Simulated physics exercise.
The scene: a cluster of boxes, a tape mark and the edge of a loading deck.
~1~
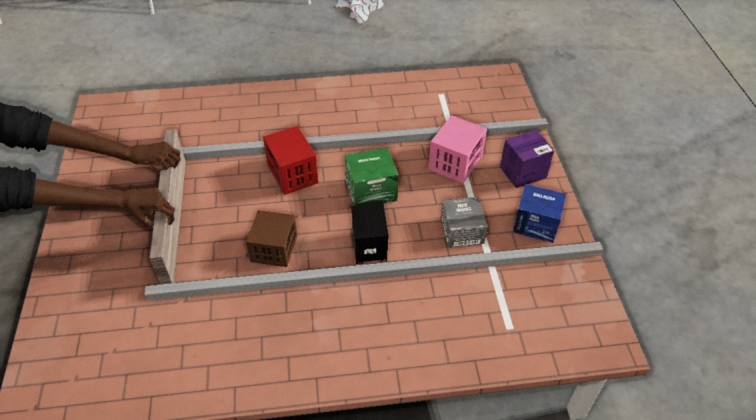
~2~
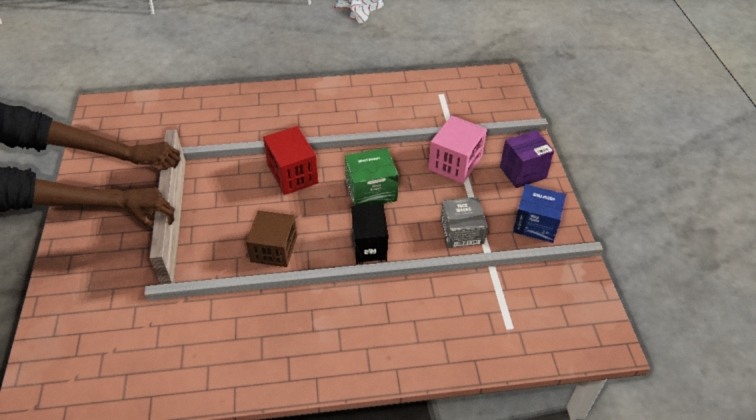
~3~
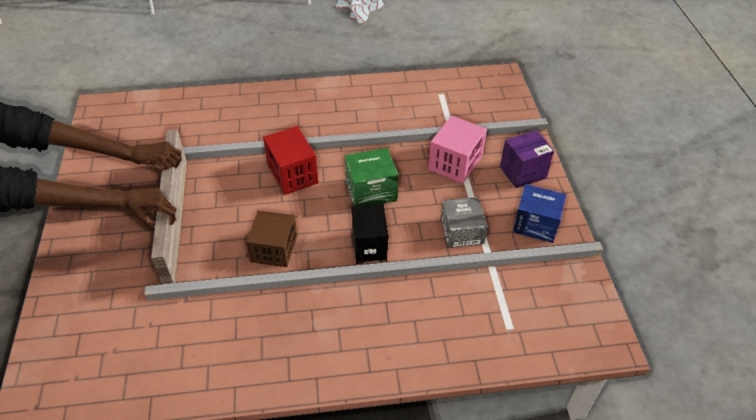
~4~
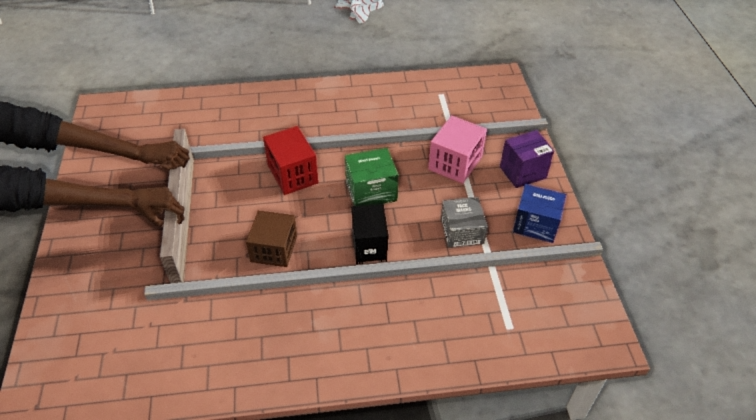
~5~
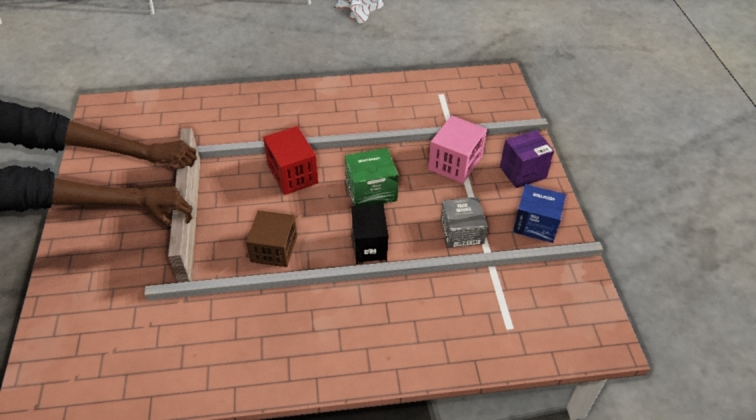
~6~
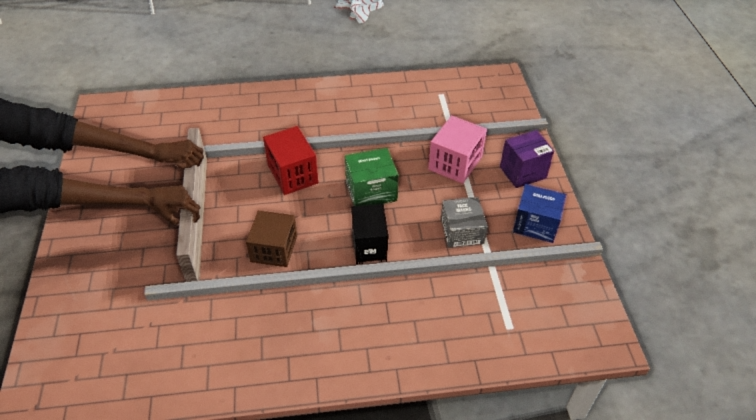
At the start, two hands hold a wooden plank upright at the left end of a brick-patterned table, between two grey rails, with eight coloured boxes to its right. The hands then slide the plank slowly a short way right, narrowing the gap to the red and brown boxes, while every box stays still.
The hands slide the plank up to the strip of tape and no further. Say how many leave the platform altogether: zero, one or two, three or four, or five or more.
Outcome: The number that fall off is one or two.
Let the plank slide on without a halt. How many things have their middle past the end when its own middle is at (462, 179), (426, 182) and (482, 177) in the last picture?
Past the end: 1, 0 and 1.
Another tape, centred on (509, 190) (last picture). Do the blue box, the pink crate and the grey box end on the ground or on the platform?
The blue box falls, the pink crate remains up, the grey box goes over.
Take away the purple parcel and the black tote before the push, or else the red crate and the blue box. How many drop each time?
Fallen: 0, and 0 in the other try.
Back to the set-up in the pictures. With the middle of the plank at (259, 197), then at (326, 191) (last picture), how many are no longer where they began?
The counts are 1 and 4.
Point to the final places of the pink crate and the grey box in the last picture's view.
First (513, 135), then (567, 214).
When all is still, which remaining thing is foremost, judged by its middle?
That is the purple parcel.
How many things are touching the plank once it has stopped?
That makes 2.
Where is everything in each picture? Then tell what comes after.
Purple parcel (526, 159); blue box (539, 213); pink crate (457, 149); plank (170, 204); tape (470, 194), in the first frame.
Blue box (539, 213); red crate (291, 160), in the second frame.
Pink crate (457, 149); brown crate (273, 239), in the third frame.
Purple parcel (526, 159); plank (179, 204), in the fourth frame.
Blue box (539, 213); green box (371, 178), in the fifth frame.
Purple parcel (526, 159); blue box (539, 213); pink crate (457, 149); plank (193, 202); tape (470, 194), in the sixth frame.
A little later, none off yet; purple parcel at rest near (526, 159); blue box at rest near (539, 213); pink crate at rest near (457, 149).
When it is over, the number that fall off is one or two; down, blue box.
